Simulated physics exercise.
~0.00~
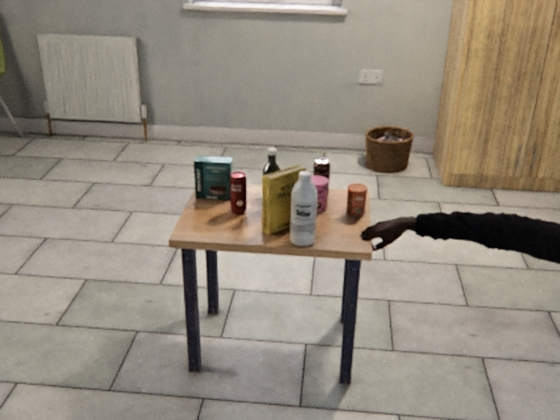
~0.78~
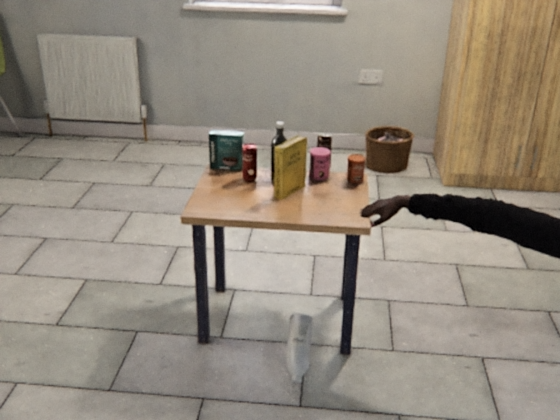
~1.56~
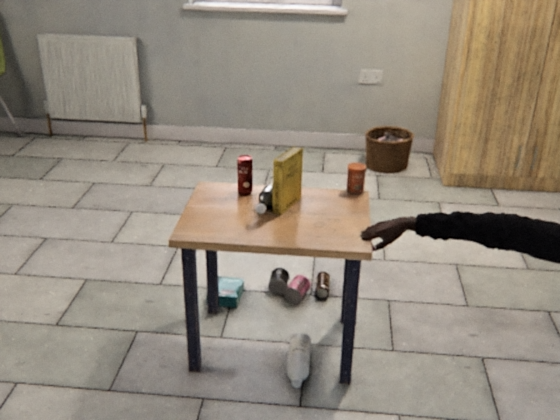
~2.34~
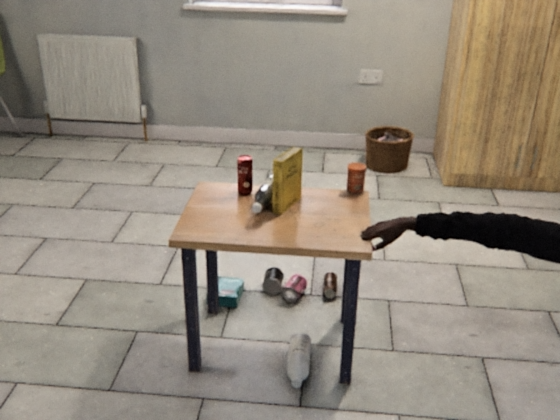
Hand shoving a side table away and jerking it back, most items falling to the floor, three standing, grey bottle toppled on top.
